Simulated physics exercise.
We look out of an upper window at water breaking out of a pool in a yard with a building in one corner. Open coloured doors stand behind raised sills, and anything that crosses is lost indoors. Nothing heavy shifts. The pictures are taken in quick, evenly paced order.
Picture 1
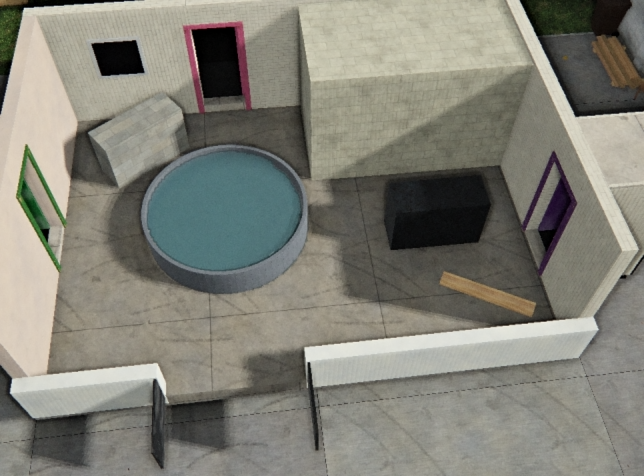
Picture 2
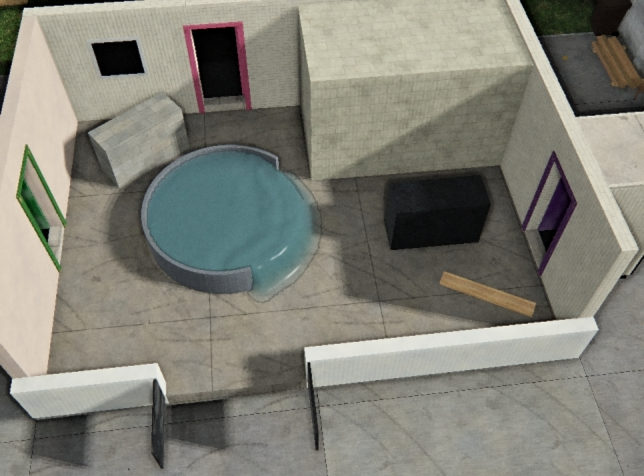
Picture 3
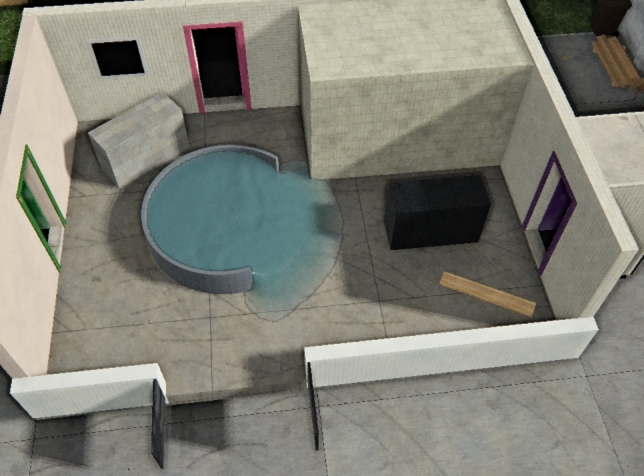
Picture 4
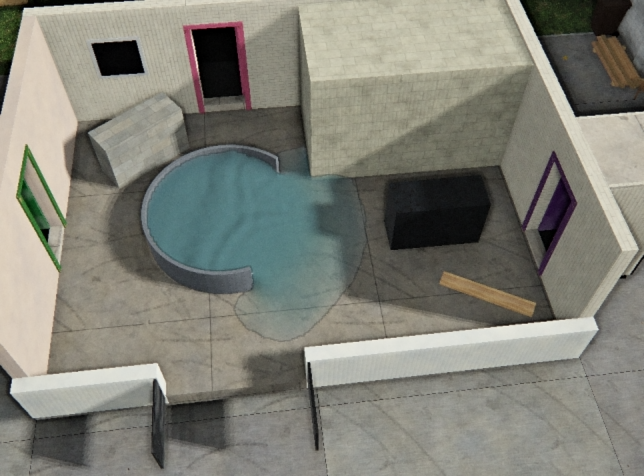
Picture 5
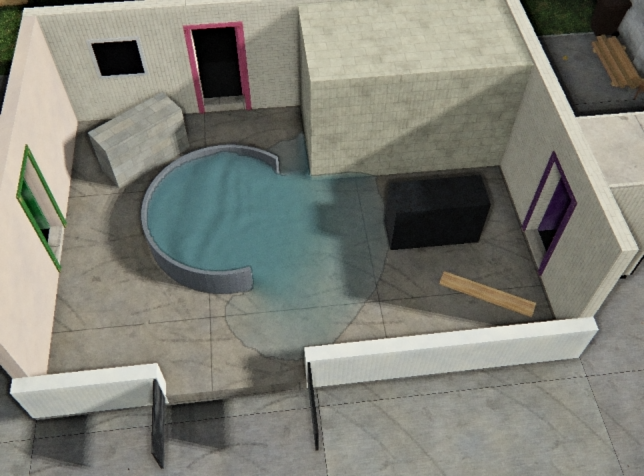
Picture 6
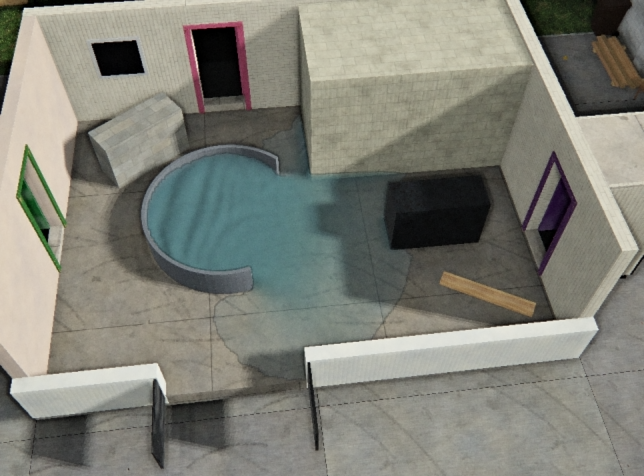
To begin with, a round grey tank of still, blue-green water stands whole in a walled yard. Its right side opens and water pours through the gap, then fans out across the paving, running along the foot of the pale corner building, towards the low front wall and up to the dark block.
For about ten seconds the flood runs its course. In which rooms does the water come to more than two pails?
Green door: Does not exceed it. Pink door: Does not exceed it. Purple door: Exceeds it.
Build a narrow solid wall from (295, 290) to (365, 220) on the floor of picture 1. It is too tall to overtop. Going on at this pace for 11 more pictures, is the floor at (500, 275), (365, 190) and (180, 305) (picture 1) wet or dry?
Lab note - spot 1 parched, spot 2 inundated, spot 3 parched.
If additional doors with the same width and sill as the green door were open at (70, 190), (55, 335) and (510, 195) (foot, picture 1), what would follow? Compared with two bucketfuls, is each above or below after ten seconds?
The first misses the line, the next misses the line, the last clears the line.
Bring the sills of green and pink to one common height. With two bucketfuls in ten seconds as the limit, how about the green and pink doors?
Then: The green one stays within the limit, the pink one stays within the limit.
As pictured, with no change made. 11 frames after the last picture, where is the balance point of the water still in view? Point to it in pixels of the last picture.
My pick is pixel (327, 240).
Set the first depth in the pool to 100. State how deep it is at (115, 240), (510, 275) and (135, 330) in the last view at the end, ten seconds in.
Respectively near 2, 25 and 2 per cent.
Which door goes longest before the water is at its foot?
I'd say the door marked green.
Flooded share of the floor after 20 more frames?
Around 60 percent.
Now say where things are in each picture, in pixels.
The first picture shows the round tank at (225, 208) is whole and still.
In the second picture, water pours out at (303, 229) and has run to (258, 297).
In the third picture, water pours out at (303, 230) and has run to (297, 163).
In the fourth picture, the front is at (304, 149), out from the gap at (303, 231).
In the fifth picture, the front is at (302, 135), out from the gap at (303, 232).
In the sixth picture, water pours out at (303, 232) and has run to (300, 119).
A moment on, water covers 40 % of the floor; the green door not reached, the pink door not reached, the purple door not reached.
Next, water covers 50 % of the floor; the green door not reached, the pink door wet at the sill, nothing in, the purple door wet at the sill, nothing in.
Then, water covers 60 % of the floor; the green door not reached, the pink door wet at the sill, nothing in, the purple door over two buckets in.
Later, water covers 70 % of the floor; the green door not reached, the pink door wet at the sill, nothing in, the purple door far over two buckets in.
In the end, water covers 85 % of the floor; the green door wet at the sill, nothing in, the pink door wet at the sill, nothing in, the purple door far over two buckets in.
